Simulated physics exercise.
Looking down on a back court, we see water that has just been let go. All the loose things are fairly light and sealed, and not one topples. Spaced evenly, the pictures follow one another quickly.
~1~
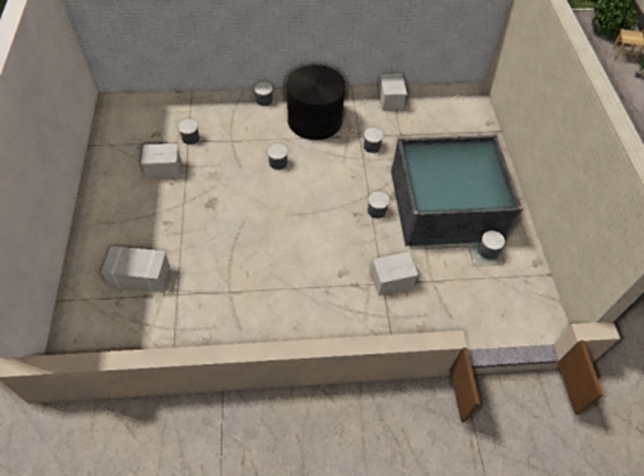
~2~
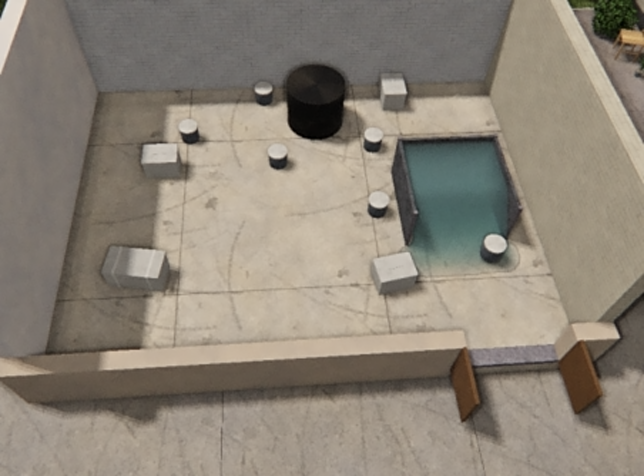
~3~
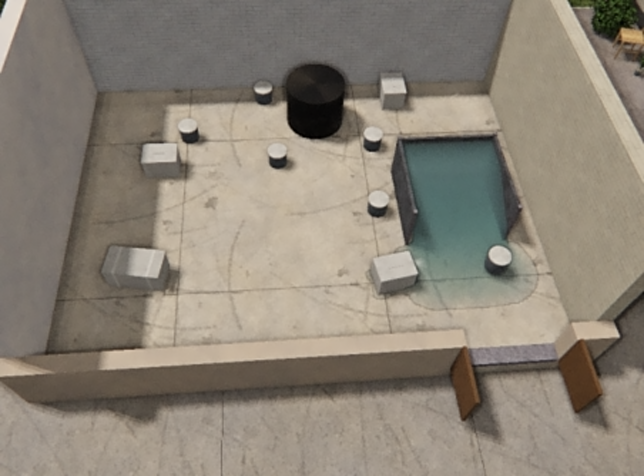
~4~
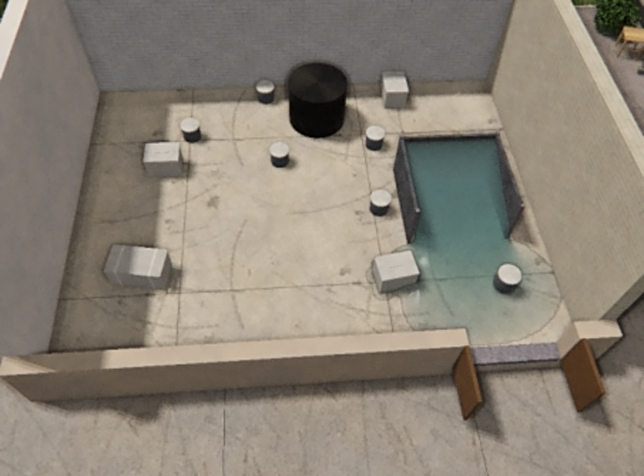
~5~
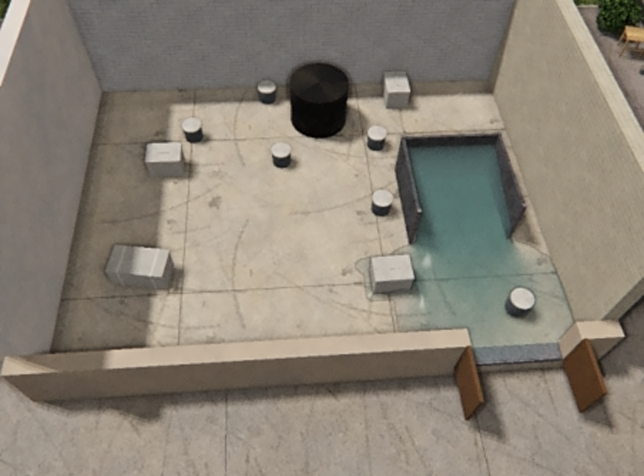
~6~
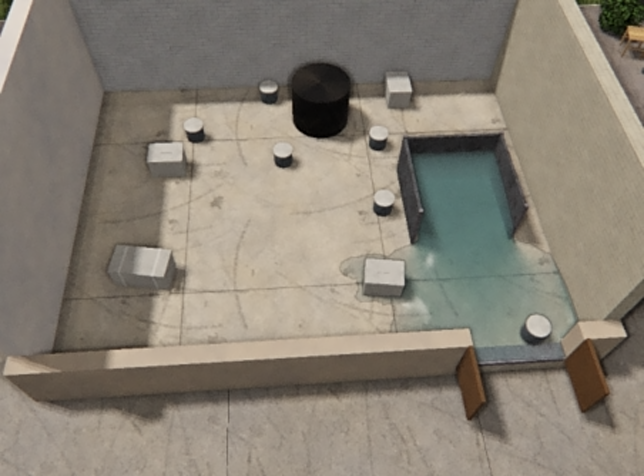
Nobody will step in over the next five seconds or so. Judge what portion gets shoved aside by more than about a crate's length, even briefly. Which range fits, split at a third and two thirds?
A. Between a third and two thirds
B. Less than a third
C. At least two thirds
(B) Less than a third.
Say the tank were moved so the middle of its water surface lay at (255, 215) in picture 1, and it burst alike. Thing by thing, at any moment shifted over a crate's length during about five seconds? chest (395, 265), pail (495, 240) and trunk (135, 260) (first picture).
First got that far, then got that far, then got that far.
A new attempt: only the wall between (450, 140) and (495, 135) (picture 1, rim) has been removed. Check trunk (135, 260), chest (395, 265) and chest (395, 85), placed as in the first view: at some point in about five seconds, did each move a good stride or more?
Taking them in order, less than that, less than that, displaced that much.
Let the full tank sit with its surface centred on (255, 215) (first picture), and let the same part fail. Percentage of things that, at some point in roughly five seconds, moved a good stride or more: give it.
Roughly 30 percent of them.
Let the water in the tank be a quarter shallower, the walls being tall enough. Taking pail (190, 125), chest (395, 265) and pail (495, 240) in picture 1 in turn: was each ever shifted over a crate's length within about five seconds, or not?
Item by item: Missed the mark, then cleared the mark, then cleared the mark.
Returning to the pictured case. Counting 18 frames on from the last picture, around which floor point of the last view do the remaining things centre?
In the last view, somewhere about (277, 167).
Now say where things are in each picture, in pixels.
The first picture shows a pail at (494, 240), on the bottom; a chest at (395, 267) rests on the ground; 0 of 10 have shifted.
The second picture shows a pail at (496, 243) rests on the ground, close to its start; a chest at (396, 267), on the bottom; 1 of 10 have shifted.
The third picture shows a pail at (500, 255) floats, a stride from its start; a chest at (395, 266) rests on the ground; 1 of 10 have shifted.
The fourth picture shows a pail at (510, 274), afloat, a stride from its start; a chest at (397, 265) rests on the ground; 1 of 10 have shifted.
The fifth picture shows a pail at (523, 298) floats, a stride from its start; a chest at (393, 268) rests on the ground, close to its start; 2 of 10 have shifted.
The sixth picture shows a pail at (539, 326), afloat, a stride from its start; a chest at (385, 272) rests on the ground, close to its start; 2 of 10 have shifted.
A moment on, 2 of 10 are well off their spots; 0 afloat.
Next, 2 of 10 are well off their spots; 0 afloat.
Later, 2 of 10 are well off their spots; 0 afloat.
In the end, 3 of 10 are well off their spots, and 3 have been at some point; 0 afloat.
